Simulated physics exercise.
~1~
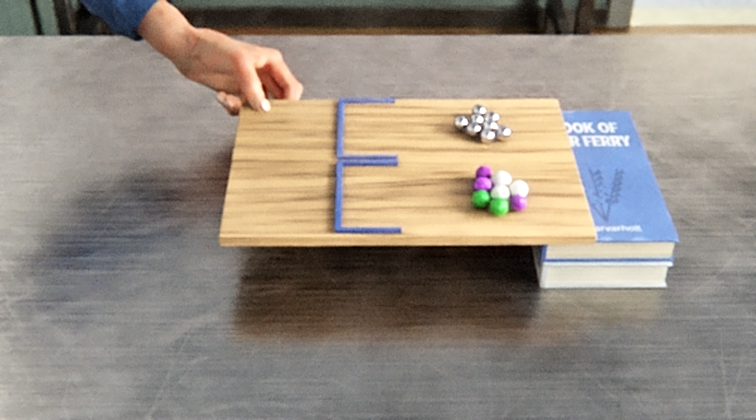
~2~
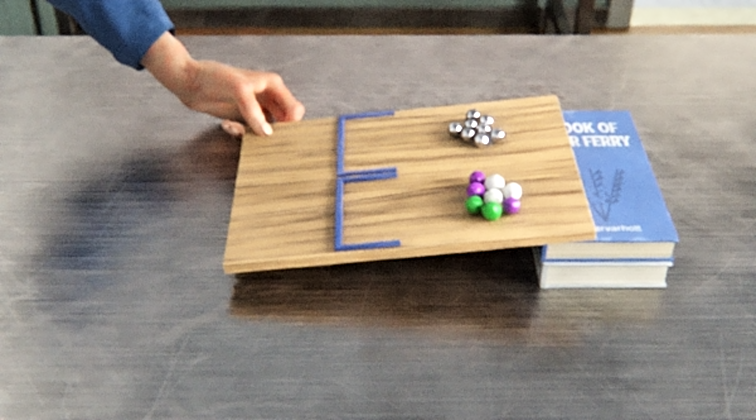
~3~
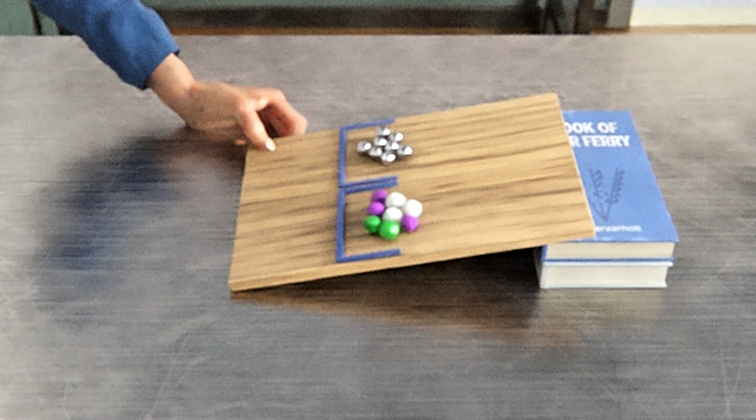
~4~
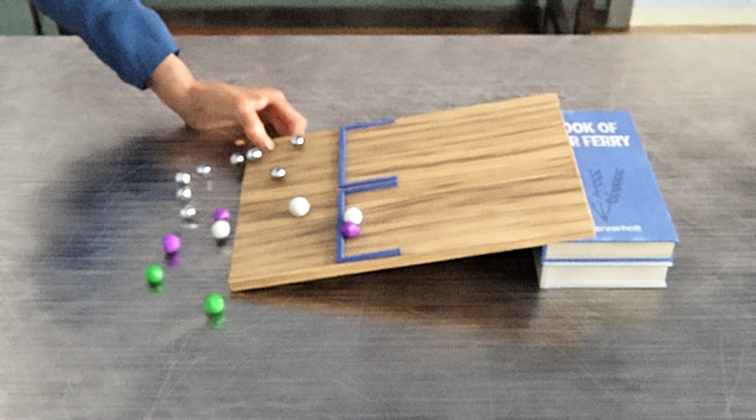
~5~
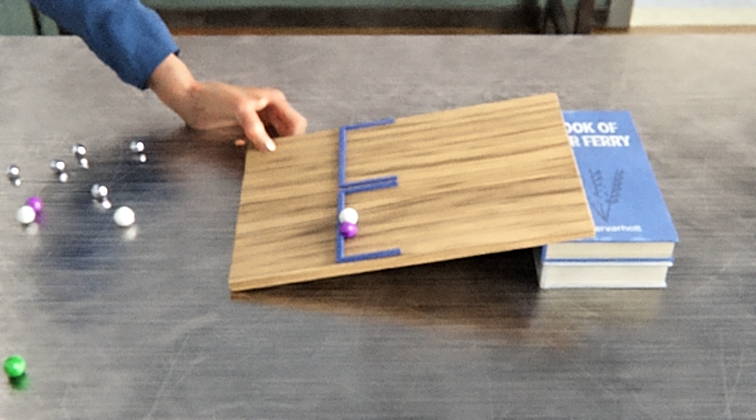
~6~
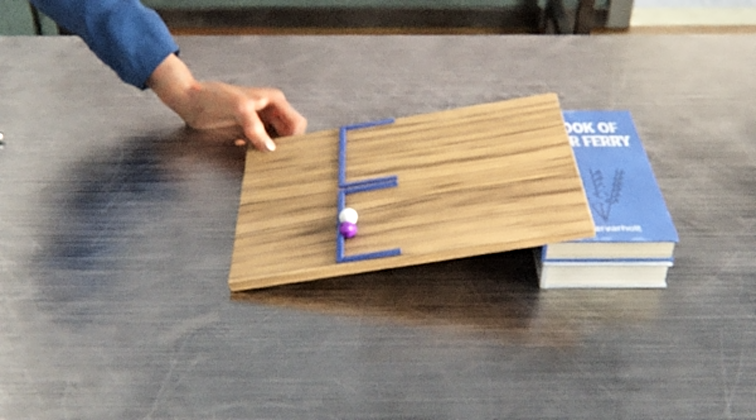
The clip shows a hand lowering the left end of a wooden board propped on books, sending silver balls and coloured balls sliding left to blue strips. All the silver balls and most coloured ones pass over and roll away leftward, leaving one white and one purple ball at the nearer strip.
